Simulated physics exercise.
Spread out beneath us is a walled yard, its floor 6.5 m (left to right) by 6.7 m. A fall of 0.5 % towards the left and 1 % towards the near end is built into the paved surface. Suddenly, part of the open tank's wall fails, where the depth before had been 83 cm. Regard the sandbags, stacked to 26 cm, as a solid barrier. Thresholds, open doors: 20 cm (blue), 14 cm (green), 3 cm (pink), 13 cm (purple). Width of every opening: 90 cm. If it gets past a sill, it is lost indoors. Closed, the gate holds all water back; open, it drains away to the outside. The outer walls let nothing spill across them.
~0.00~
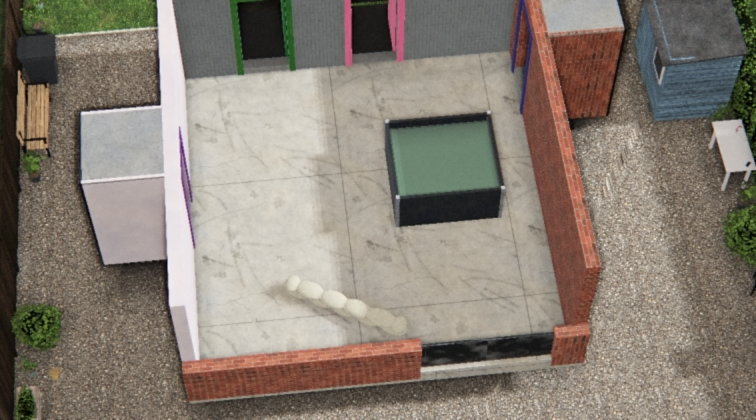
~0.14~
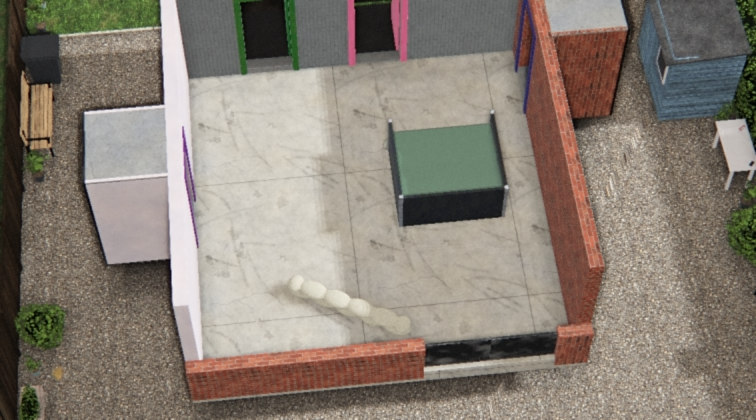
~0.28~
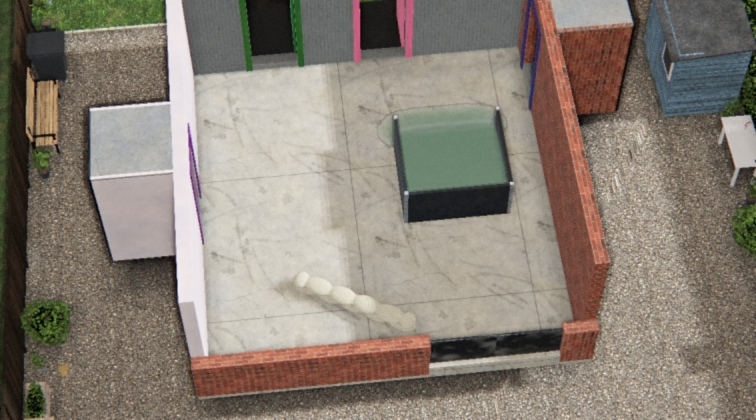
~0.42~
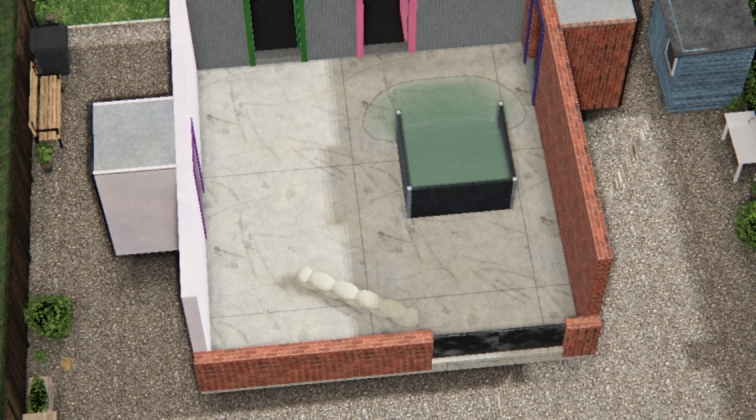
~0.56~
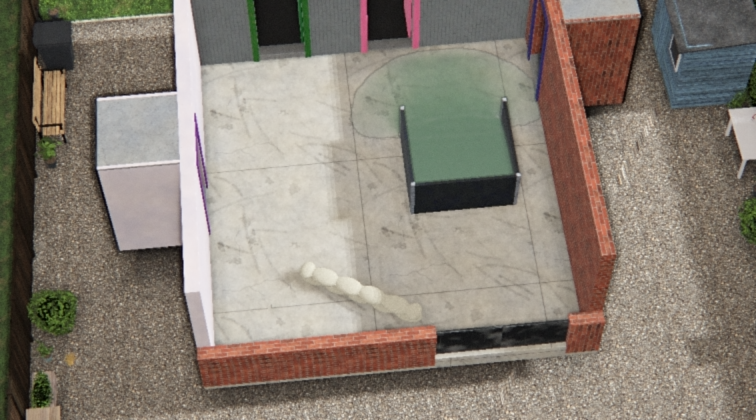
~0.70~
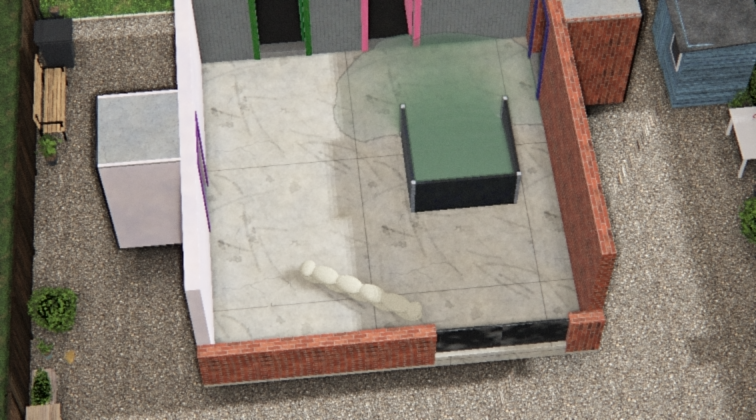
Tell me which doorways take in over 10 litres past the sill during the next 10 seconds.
In order: At the blue door the amount let in will top the limit. At the green door the amount let in will fall short of the limit. At the pink door the amount let in will top the limit. At the purple door the amount let in will fall short of the limit.
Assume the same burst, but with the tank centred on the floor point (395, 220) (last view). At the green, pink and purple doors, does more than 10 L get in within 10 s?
Green gets more than that, pink gets more than that, purple gets no more than that.
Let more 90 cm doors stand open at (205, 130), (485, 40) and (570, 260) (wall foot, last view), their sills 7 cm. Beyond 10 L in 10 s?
Check each in turn: The first succeeds, the second succeeds, the third fails.
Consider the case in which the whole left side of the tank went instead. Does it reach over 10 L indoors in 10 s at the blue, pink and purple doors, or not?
Note: Blue short of the mark, pink short of the mark, purple beyond the mark.
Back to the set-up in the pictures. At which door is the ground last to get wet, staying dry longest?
That would be the purple door, last of all.
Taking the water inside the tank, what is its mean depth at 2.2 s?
It averages close to 20 centimetres.
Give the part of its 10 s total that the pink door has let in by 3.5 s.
Some 85 per cent by then.
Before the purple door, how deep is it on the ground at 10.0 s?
5.5 cm or so.
After 1.4 s water covers 20 % of the floor and is deepest (52 cm) near (520, 43); blue door 19 cm at the sill, 0 L in, green door 6 cm at the sill, 0 L in, pink door 27 cm at the sill, 126 L in, purple door not reached.
After 2.2 s water covers 25 % of the floor and is deepest (38 cm) near (520, 43); blue door 30 cm at the sill, 23 L in, green door 12 cm at the sill, 0 L in, pink door 24 cm at the sill, 289 L in, purple door not reached.
After 3.5 s water covers 40 % of the floor and is deepest (22 cm) near (203, 77); blue door 18 cm at the sill, 44 L in, green door 8 cm at the sill, 0 L in, pink door 13 cm at the sill, 406 L in, purple door not reached.
After 6.0 s water covers 75 % of the floor and is deepest (16 cm) near (576, 332); blue door 6 cm at the sill, 45 L in, green door 4 cm at the sill, 0 L in, pink door 6 cm at the sill, 457 L in, purple door 8 cm at the sill, 0 L in.
After 10.0 s water covers 90 % of the floor and is deepest (16 cm) near (216, 365); blue door 3 cm at the sill, 45 L in, green door 4 cm at the sill, 0 L in, pink door 4 cm at the sill, 465 L in, purple door 5 cm at the sill, 0 L in.
